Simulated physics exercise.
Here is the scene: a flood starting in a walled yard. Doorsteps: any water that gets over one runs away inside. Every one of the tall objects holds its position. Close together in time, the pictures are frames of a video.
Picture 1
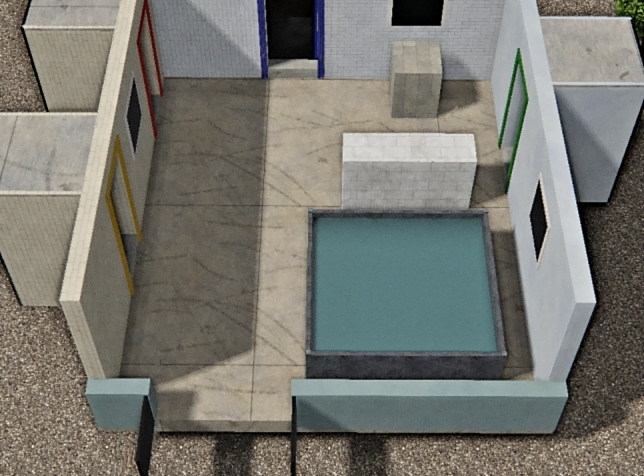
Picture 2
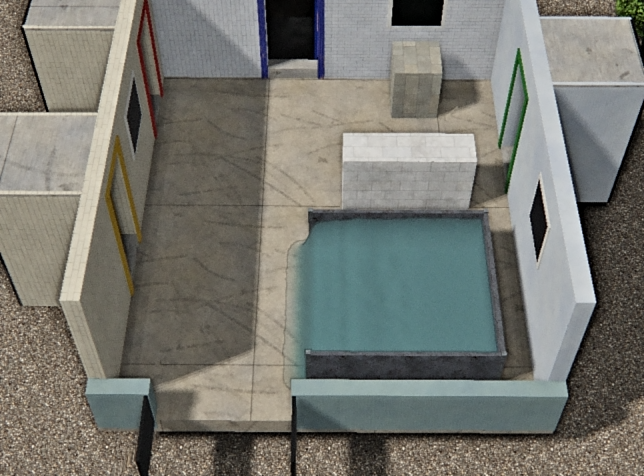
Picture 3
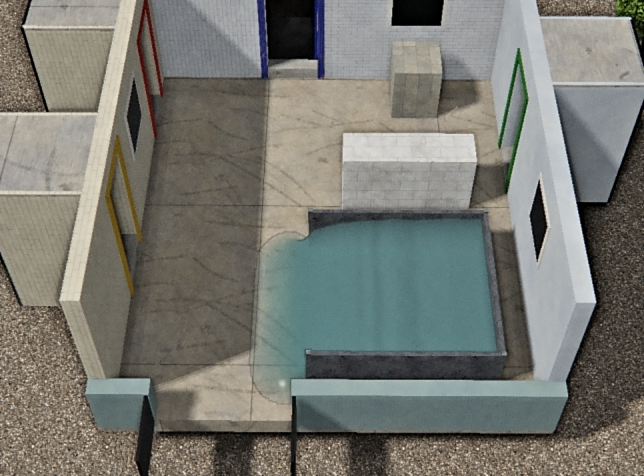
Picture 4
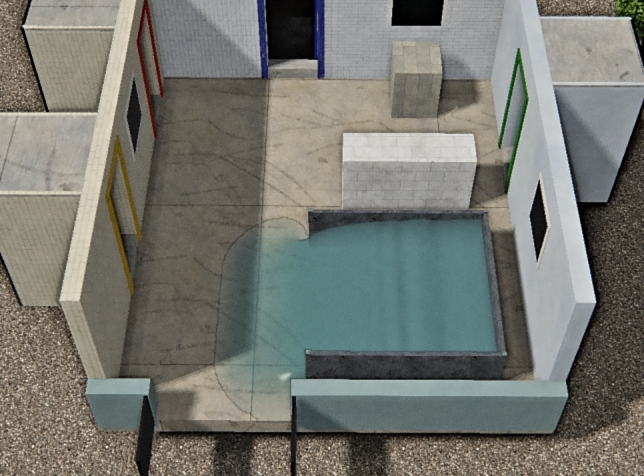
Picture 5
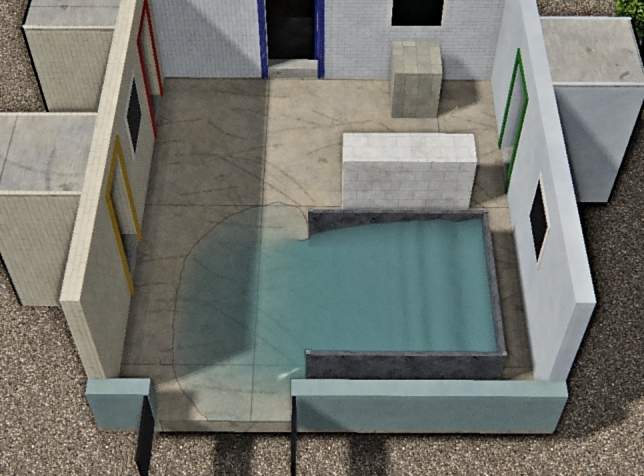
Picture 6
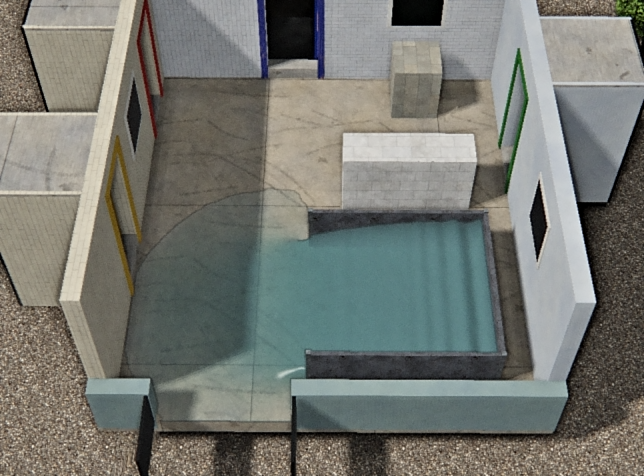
At first, blue-green water lies still in a dark-rimmed square tank inside a walled yard. Then the tank's left side gives way and water pours out, spreading leftward over the paved floor in a widening rounded sheet, until it covers much of the front area near the yellow-edged doorway.
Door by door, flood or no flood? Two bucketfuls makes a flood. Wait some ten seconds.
Blue door: No flood, yellow door: Flood, green door: Flood, red door: Flood.
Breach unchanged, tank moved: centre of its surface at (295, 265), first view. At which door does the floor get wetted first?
It's the yellow-painted one, in my view.
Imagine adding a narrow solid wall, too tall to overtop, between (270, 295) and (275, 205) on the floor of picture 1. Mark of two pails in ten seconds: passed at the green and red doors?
Log: Green - swamped; red - swamped.
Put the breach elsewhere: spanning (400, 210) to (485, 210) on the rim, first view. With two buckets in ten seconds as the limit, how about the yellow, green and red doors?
I reckon the yellow door keeps within bounds, the green door gets too much too, and the red door gets too much.
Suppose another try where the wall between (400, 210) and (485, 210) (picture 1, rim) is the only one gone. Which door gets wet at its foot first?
You want the green door.
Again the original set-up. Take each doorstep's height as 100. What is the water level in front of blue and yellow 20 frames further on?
First 60 percent, then 120 percent.
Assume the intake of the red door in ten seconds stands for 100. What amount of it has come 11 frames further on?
That share would be near 0 %.
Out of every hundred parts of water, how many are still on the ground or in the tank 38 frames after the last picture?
Estimate: 70 %.
A moment on, water covers 40 % of the floor; the blue door not reached, the yellow door over two buckets in, the green door not reached, the red door not reached.
Next, water covers 45 % of the floor; the blue door not reached, the yellow door far over two buckets in, the green door not reached, the red door wet at the sill, nothing in.
Then, water covers 55 % of the floor; the blue door wet at the sill, nothing in, the yellow door far over two buckets in, the green door not reached, the red door under two buckets in.
Later, water covers 85 % of the floor; the blue door wet at the sill, nothing in, the yellow door far over two buckets in, the green door wet at the sill, nothing in, the red door over two buckets in.
In the end, water covers 100 % of the floor; the blue door wet at the sill, nothing in, the yellow door far over two buckets in, the green door far over two buckets in, the red door far over two buckets in.
